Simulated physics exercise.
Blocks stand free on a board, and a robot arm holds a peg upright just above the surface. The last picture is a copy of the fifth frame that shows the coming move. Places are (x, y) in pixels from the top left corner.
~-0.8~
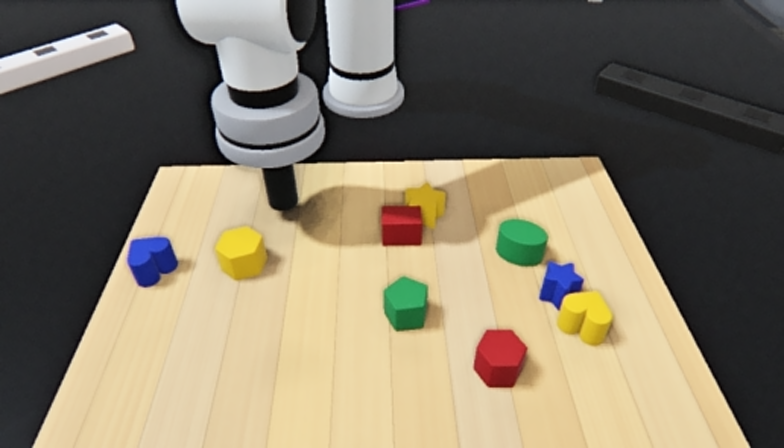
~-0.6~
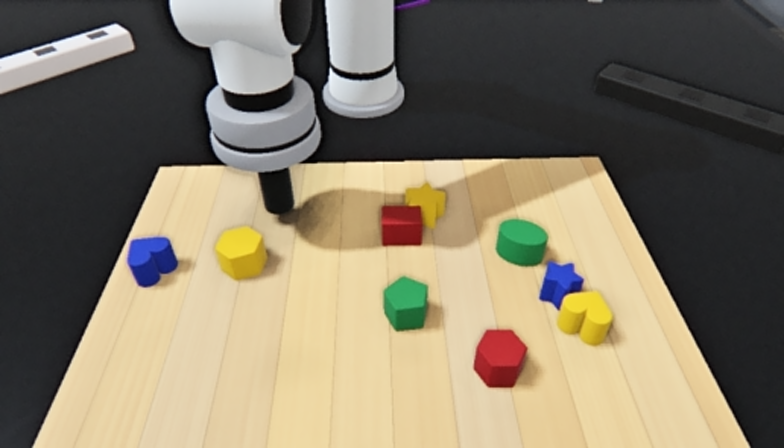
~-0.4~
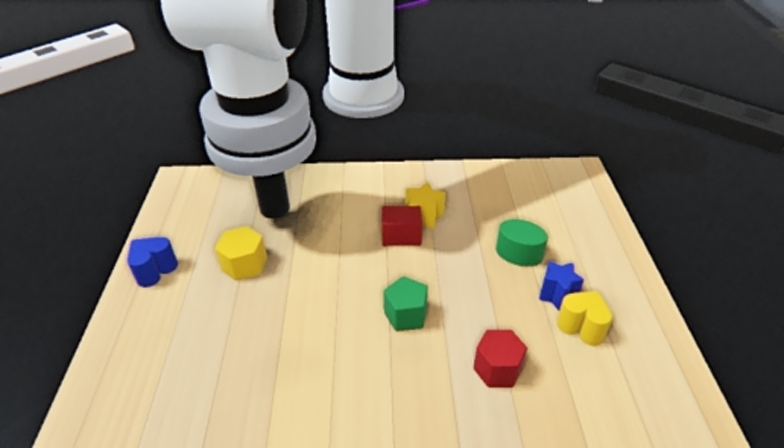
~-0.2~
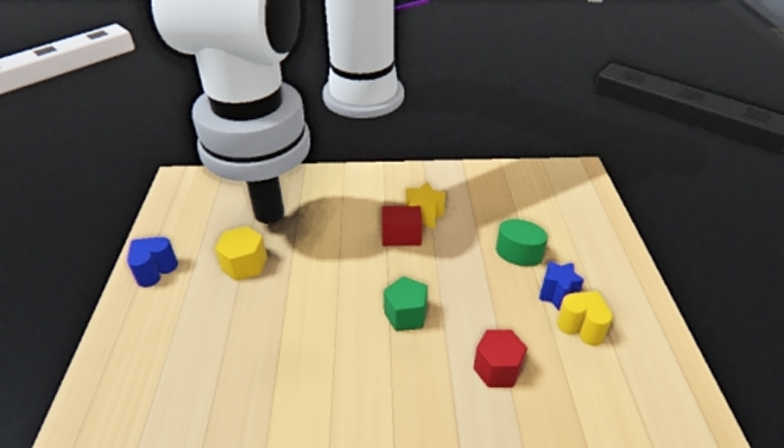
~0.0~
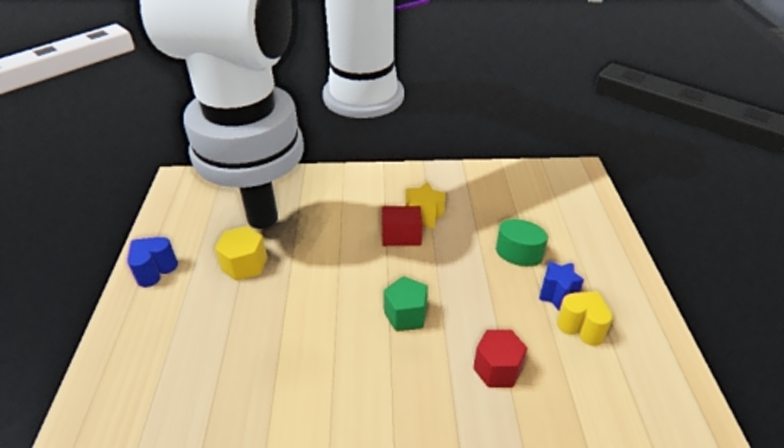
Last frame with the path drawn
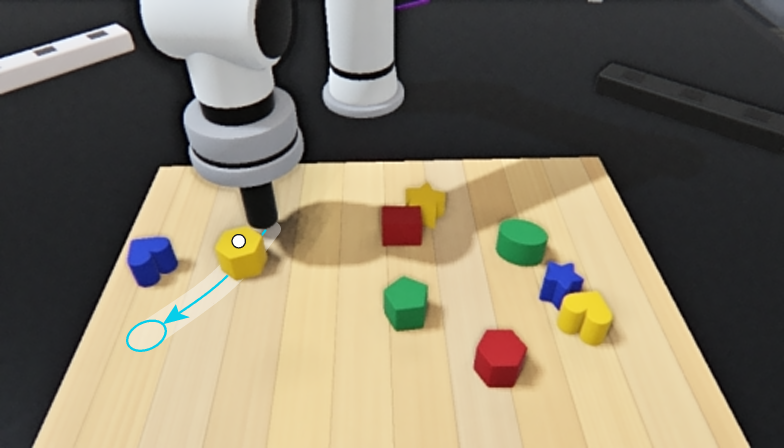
A white and grey robot arm holding a short black peg upright drifts slowly left and slightly toward the viewer over a pale wooden board, nearing a yellow six-sided block. Seen from above the board's front edge, a blue heart sits far left, with red, green, yellow and blue blocks scattered across the middle and right. The blocks stay still, as does the camera, while the arm's shadow shifts slightly.
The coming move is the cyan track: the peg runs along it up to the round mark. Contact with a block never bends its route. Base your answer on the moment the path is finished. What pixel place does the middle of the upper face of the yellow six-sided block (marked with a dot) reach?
Final place: (209, 302).
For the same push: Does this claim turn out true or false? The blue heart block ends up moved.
The statement is false.
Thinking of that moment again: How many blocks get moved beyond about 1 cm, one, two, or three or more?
It displaces one.
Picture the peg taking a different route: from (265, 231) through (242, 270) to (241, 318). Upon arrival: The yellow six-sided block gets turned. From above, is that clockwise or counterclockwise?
Prediction: Clockwise.
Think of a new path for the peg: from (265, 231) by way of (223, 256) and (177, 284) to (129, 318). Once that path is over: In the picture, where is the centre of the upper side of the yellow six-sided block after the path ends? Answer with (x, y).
Most likely (221, 263).
Drawn move, from (265, 231) by way of (238, 265) and (198, 300) to (147, 335); the dot is on the yellow six-sided block.
What follows on the original path. One third of the way, peg at (235, 255); yellow six-sided block at (221, 272), turned 20° anticlockwise.
Two thirds of the way, peg at (194, 290); yellow six-sided block at (209, 301), turned 80° anticlockwise.
At the end, peg at (142, 325); blue heart block still; yellow six-sided block at (209, 302), turned 85° anticlockwise.
